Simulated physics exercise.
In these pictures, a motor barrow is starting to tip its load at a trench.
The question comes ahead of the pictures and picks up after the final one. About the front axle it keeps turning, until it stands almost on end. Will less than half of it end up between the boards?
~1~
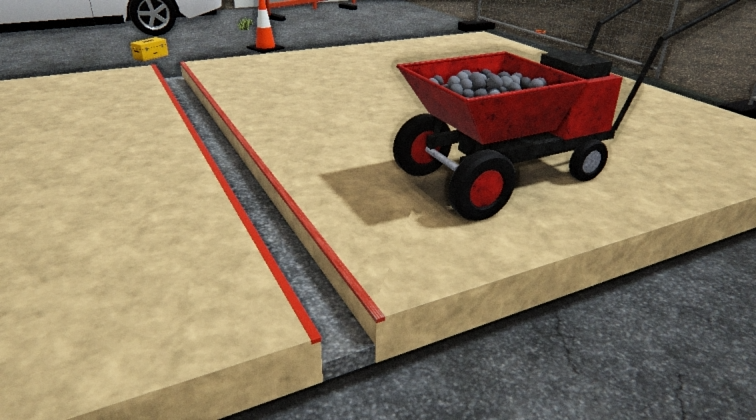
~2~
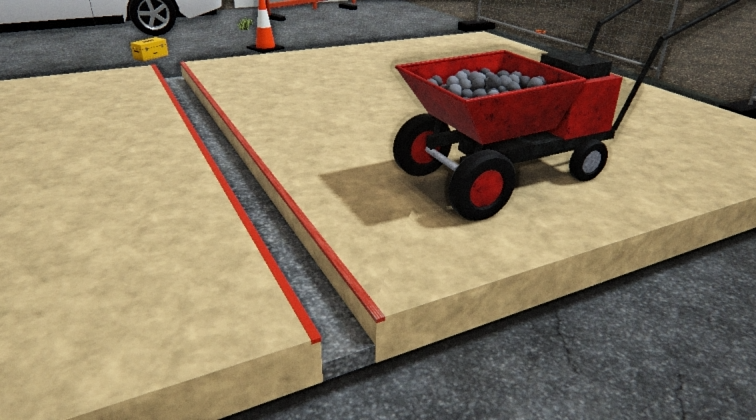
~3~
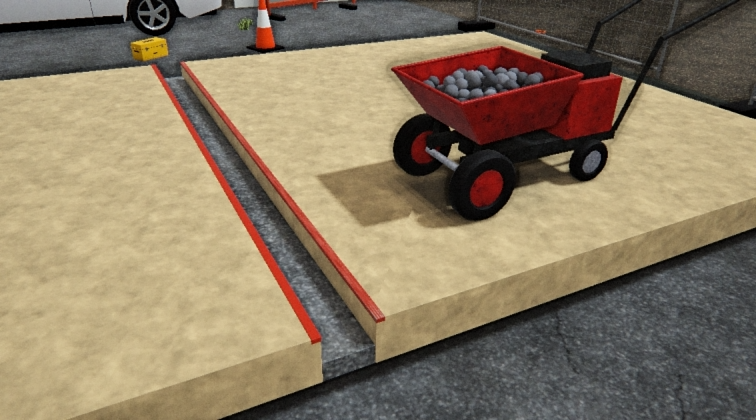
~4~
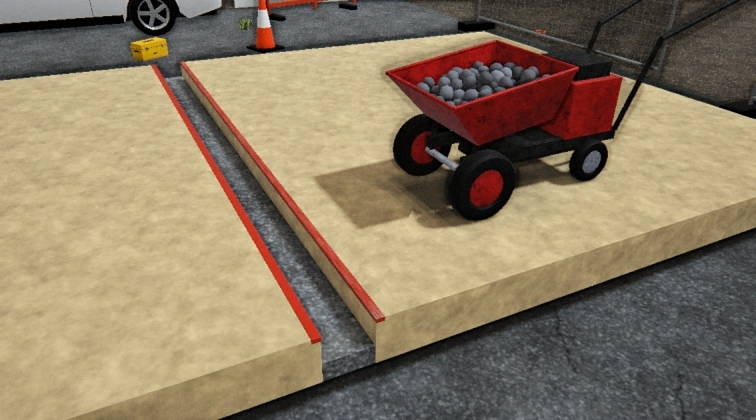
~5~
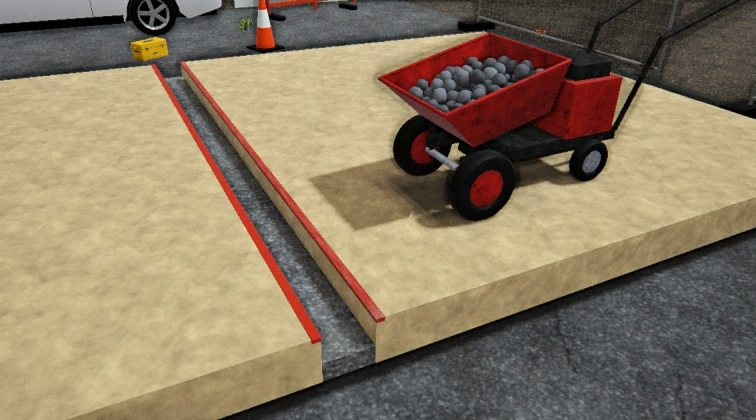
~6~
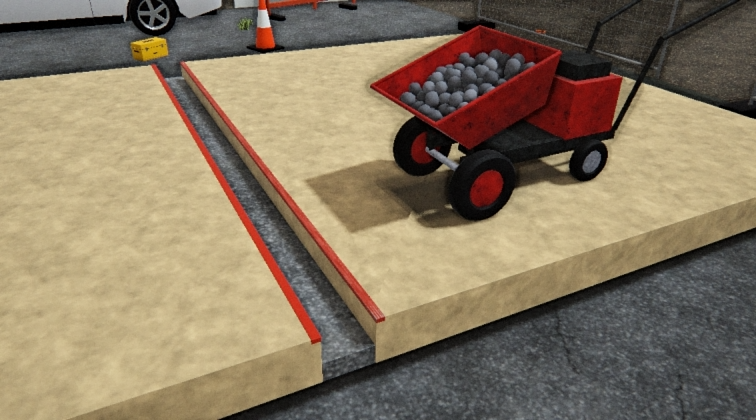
The greater share will most likely not reach the trench.
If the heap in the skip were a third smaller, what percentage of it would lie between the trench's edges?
Close to 20 in a hundred.
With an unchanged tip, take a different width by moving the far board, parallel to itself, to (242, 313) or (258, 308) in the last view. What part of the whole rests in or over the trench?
Result, try 1: 30 in a hundred; try 2: 30 in a hundred.
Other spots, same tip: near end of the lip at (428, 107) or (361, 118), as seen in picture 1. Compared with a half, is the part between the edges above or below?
The bulk, then a minority.
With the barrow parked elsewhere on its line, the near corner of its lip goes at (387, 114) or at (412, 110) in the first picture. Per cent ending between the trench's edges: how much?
Roughly 60 per cent first, then roughly 70 per cent.
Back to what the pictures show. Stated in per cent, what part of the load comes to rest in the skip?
I'd say close to 25 percent.
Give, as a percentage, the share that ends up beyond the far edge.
Roughly 0 percent of the pieces, I think.
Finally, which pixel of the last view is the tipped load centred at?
Somewhere around (324, 220) in the last picture.
Just after the last frame, skip tipped steeply; every one in the skip.
A moment on, skip tipped right over; roughly two thirds in the skip; roughly a quarter short of the trench; just a few in or heaped over the trench; just a few falling.
Further on, skip tipped right over; roughly a quarter in the skip; roughly half short of the trench; roughly a quarter in or heaped over the trench; just a few beyond it.
When it is over, skip tipped right over; roughly a quarter in the skip; roughly half short of the trench; roughly a quarter in or heaped over the trench; just a few beyond it.
